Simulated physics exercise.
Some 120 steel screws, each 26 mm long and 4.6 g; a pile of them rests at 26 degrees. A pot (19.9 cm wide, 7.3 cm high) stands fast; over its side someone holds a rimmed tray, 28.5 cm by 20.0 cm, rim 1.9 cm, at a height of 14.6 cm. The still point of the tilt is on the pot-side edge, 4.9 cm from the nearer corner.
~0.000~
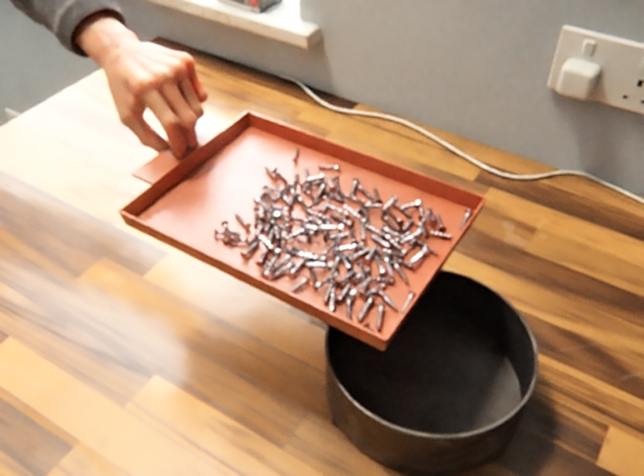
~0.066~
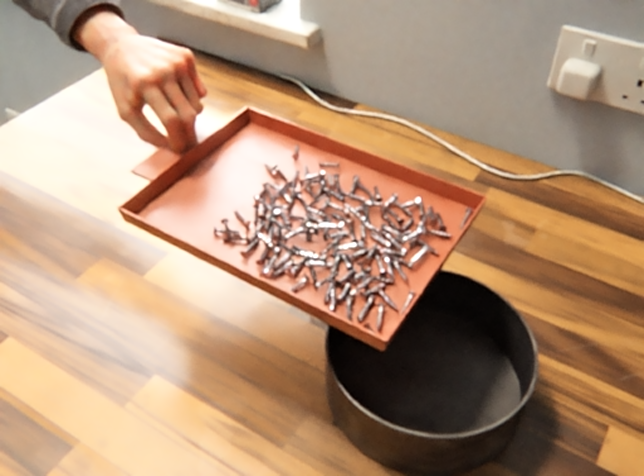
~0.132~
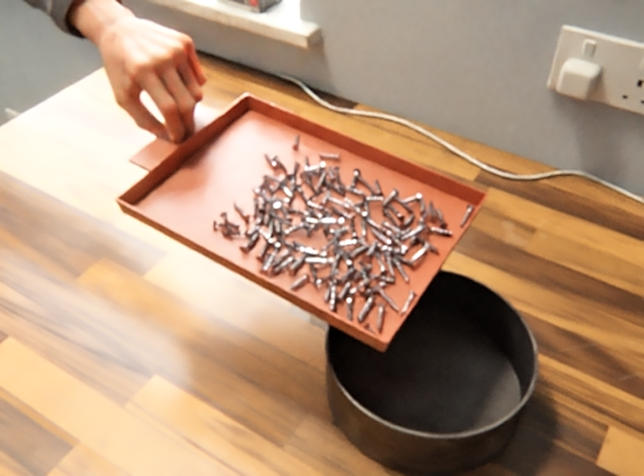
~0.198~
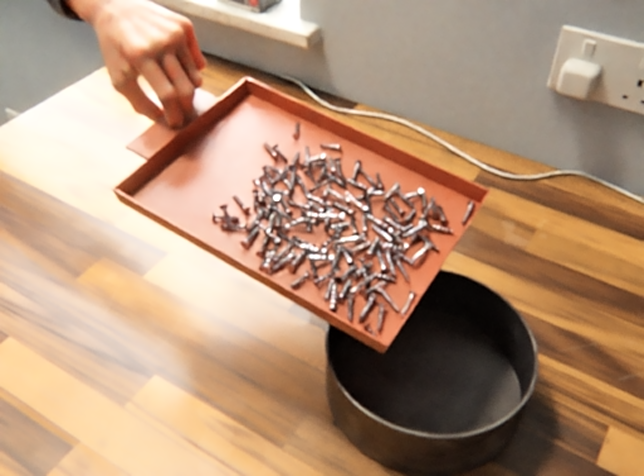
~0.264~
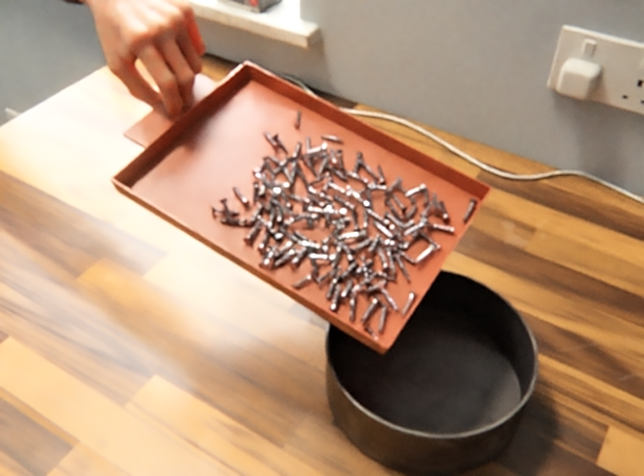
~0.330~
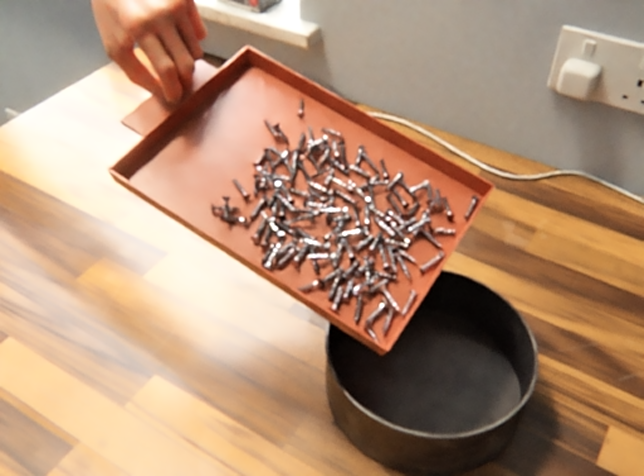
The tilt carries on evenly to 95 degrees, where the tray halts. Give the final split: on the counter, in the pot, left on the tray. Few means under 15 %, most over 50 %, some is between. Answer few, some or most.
Counter some, pot most, tray few.
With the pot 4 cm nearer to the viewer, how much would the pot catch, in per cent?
Then about 100 per cent.
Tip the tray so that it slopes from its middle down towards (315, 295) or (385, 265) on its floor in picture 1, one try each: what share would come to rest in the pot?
Some 55 and 90 per cent.
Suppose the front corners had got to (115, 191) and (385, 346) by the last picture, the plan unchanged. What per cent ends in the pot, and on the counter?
Pot 50, counter 50.
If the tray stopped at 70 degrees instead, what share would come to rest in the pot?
In that case some 35 per cent.
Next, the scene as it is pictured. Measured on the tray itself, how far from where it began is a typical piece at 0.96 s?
Some 7 cm.
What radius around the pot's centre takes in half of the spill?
About 16 cm.
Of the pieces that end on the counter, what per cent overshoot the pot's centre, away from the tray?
Roughly 70 per cent.
After 0.96 s, tilt 53 degrees; the tray holds 100 %, the pot 0 %.
Then, at 1.38 s, tilt 78 degrees; the tray holds 65 %, the pot 10 %.
Then, at 1.88 s, tilt 95 degrees; the tray holds 0 %, the pot 65 %.
By 2.6 s all is still; counter 30 %, pot 70 %, tray 0 %.
